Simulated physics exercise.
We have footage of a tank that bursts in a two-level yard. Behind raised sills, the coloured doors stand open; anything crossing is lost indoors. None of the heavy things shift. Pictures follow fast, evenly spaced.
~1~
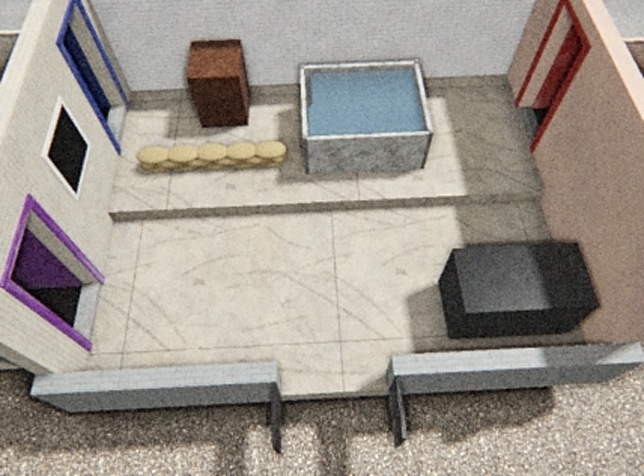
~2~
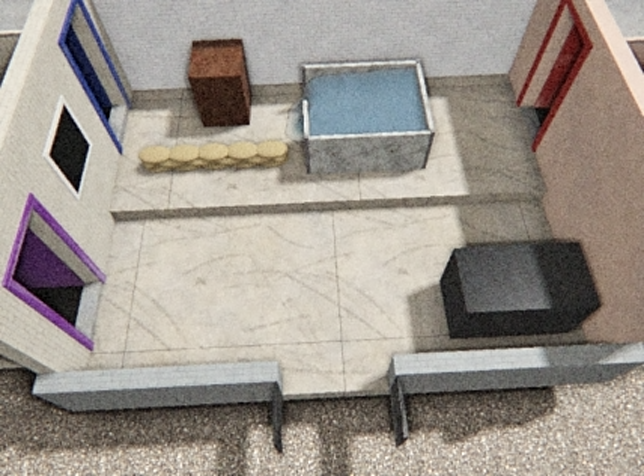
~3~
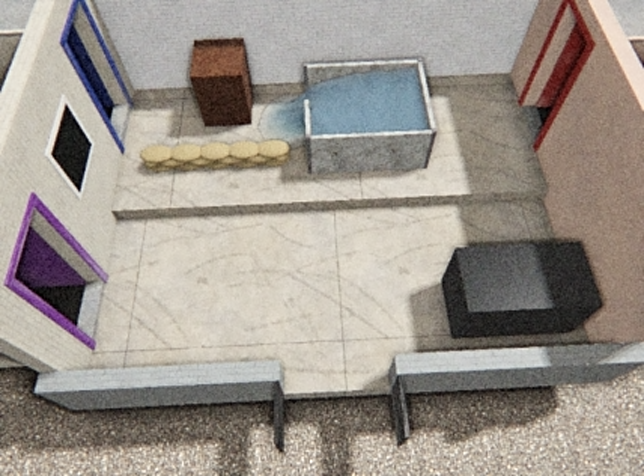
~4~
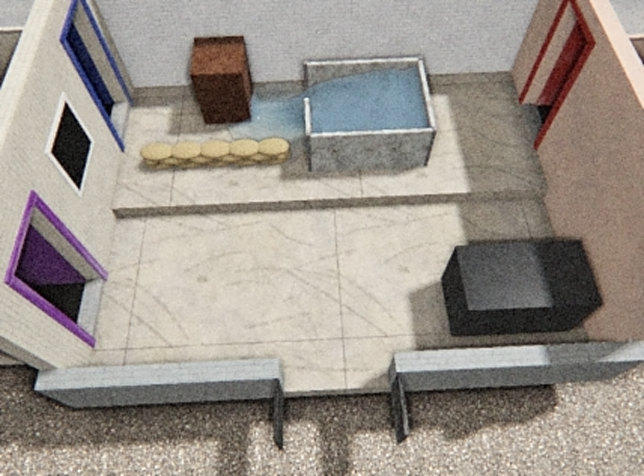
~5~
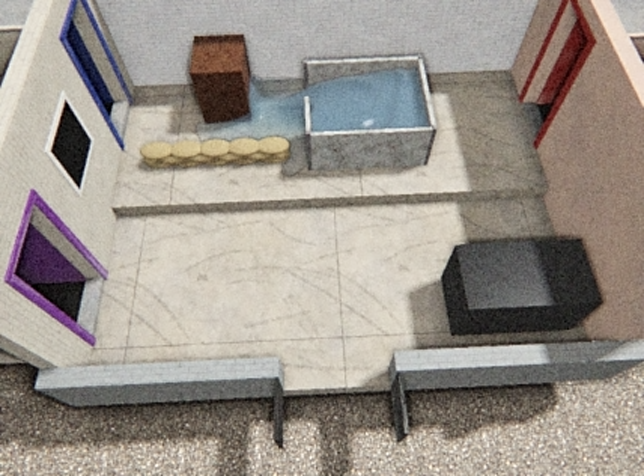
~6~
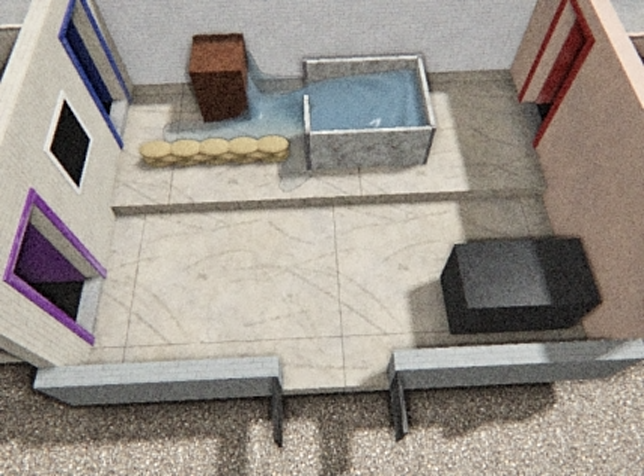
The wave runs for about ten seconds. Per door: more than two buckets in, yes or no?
Purple door no, red door yes, blue door yes.
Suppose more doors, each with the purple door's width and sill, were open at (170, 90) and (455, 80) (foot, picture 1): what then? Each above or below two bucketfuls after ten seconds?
Taking them in the order asked, one ends up above, the other ends up below.
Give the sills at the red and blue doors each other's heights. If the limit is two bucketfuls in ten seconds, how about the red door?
Red takes less.
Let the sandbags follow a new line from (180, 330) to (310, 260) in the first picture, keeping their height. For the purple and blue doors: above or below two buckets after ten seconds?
I'd say the purple crosses the line and the blue falls short.
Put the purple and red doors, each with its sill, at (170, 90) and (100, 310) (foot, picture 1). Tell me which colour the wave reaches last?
It's the red-painted one.
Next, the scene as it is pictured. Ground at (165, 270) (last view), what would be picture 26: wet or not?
Lab note - point status: Swamped.
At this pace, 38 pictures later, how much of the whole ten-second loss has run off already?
Near 75 in a hundred.
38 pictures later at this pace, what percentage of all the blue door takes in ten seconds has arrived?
Share by then: About 95 in a hundred.
A moment on, water covers 15 % of the floor; the purple door not reached, the red door not reached, the blue door under two buckets in.
Next, water covers 25 % of the floor; the purple door not reached, the red door not reached, the blue door over two buckets in.
Then, water covers 40 % of the floor; the purple door wet at the sill, nothing in, the red door under two buckets in, the blue door far over two buckets in.
Later, water covers 60 % of the floor; the purple door wet at the sill, nothing in, the red door over two buckets in, the blue door far over two buckets in.
In the end, water covers 85 % of the floor; the purple door wet at the sill, nothing in, the red door over two buckets in, the blue door far over two buckets in.
